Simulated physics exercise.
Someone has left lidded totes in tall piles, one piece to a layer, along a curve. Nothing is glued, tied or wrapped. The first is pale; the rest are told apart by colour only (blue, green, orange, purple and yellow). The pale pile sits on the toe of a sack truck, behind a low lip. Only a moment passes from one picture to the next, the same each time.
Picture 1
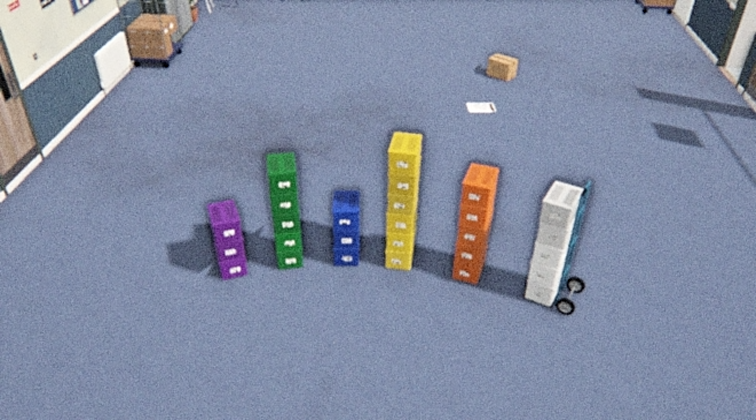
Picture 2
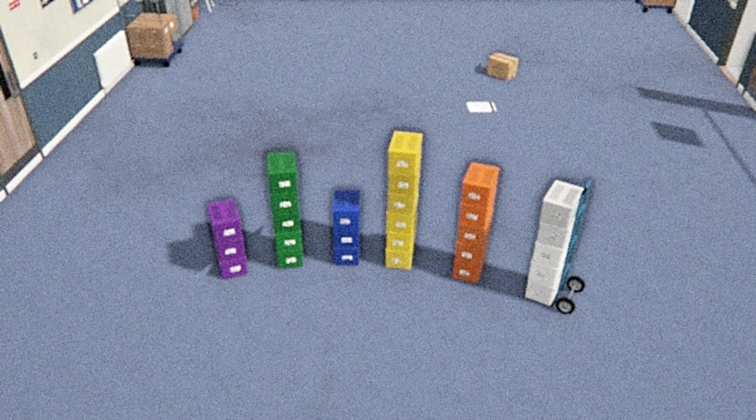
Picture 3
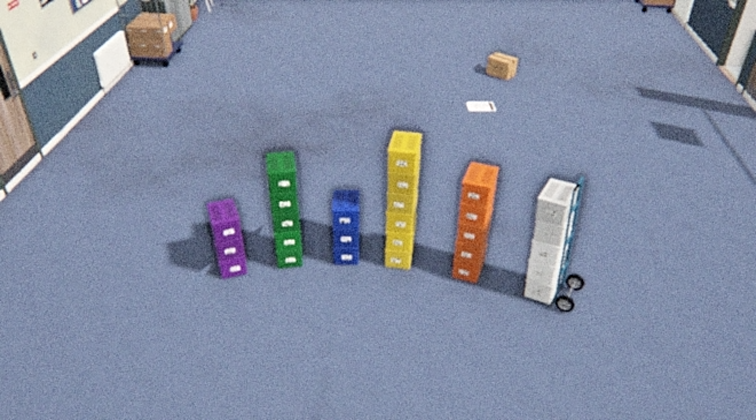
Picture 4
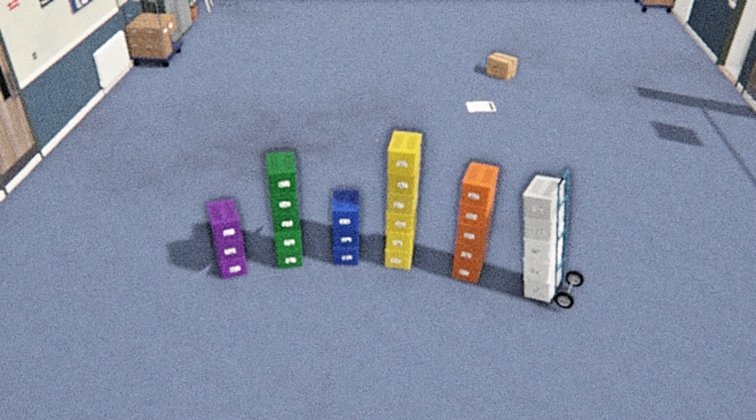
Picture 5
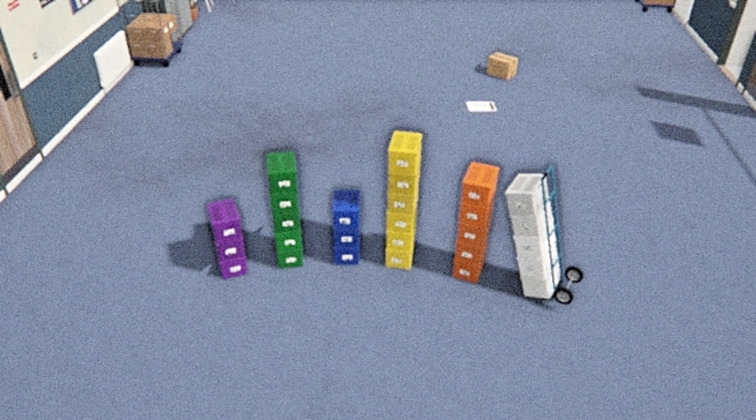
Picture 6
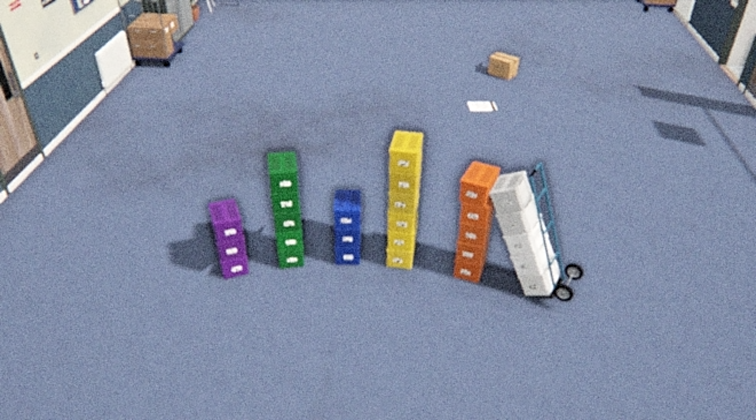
The video shows six colored stacks of drawer-like containers standing in a curved row on a blue floor. The white stack on a hand truck at the right gradually tilts left toward the orange stack, while the others stay still.
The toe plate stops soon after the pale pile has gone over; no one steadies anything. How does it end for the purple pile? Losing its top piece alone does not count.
The purple pile gets wrecked.
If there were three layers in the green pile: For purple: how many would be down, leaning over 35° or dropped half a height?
Purple 3.
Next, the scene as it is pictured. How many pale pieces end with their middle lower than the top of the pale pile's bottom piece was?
4 pale pieces.
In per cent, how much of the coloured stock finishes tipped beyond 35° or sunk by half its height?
About 100 per cent.
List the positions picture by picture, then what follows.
In the first frame (each place is the centre of the face we see best), truck frame (576, 220) level; top purple tote (223, 212); top orange tote (481, 176); the others all in place.
The second frame shows truck frame (576, 219) level; top purple tote (223, 211).
The third frame shows truck frame (570, 216) rocked barely; top purple tote (223, 211).
The fourth frame shows truck frame (558, 210) rocked a little, top of the pale pile leaning a little; top purple tote (223, 211); the others all in place.
The fifth frame shows truck frame (545, 205) rocked clearly, top of the pale pile leaning clearly; top purple tote (223, 211); the others all in place.
The sixth frame shows truck frame (536, 202) rocked clearly, top of the pale pile leaning clearly; top purple tote (224, 211); top orange tote (481, 174); the others all in place.
Just after the last frame, 5 of the pale pile down; none of the 3 purple totes down (5 of 22 in all colours); top purple tote unmoved; top orange tote tilted clearly, half its height lower.
A moment on, 5 of the pale pile down; none of the 3 purple totes down (15 of 22 in all colours); top purple tote tilted barely; top blue tote tilted well over, half its height lower.
When it is over, 5 of the pale pile down; 3 of the 3 purple totes down (22 of 22 in all colours); top purple tote upside down; top yellow tote upside down. In pixels of the last frame, middles, top purple tote near (120, 280), top yellow tote near (188, 236).
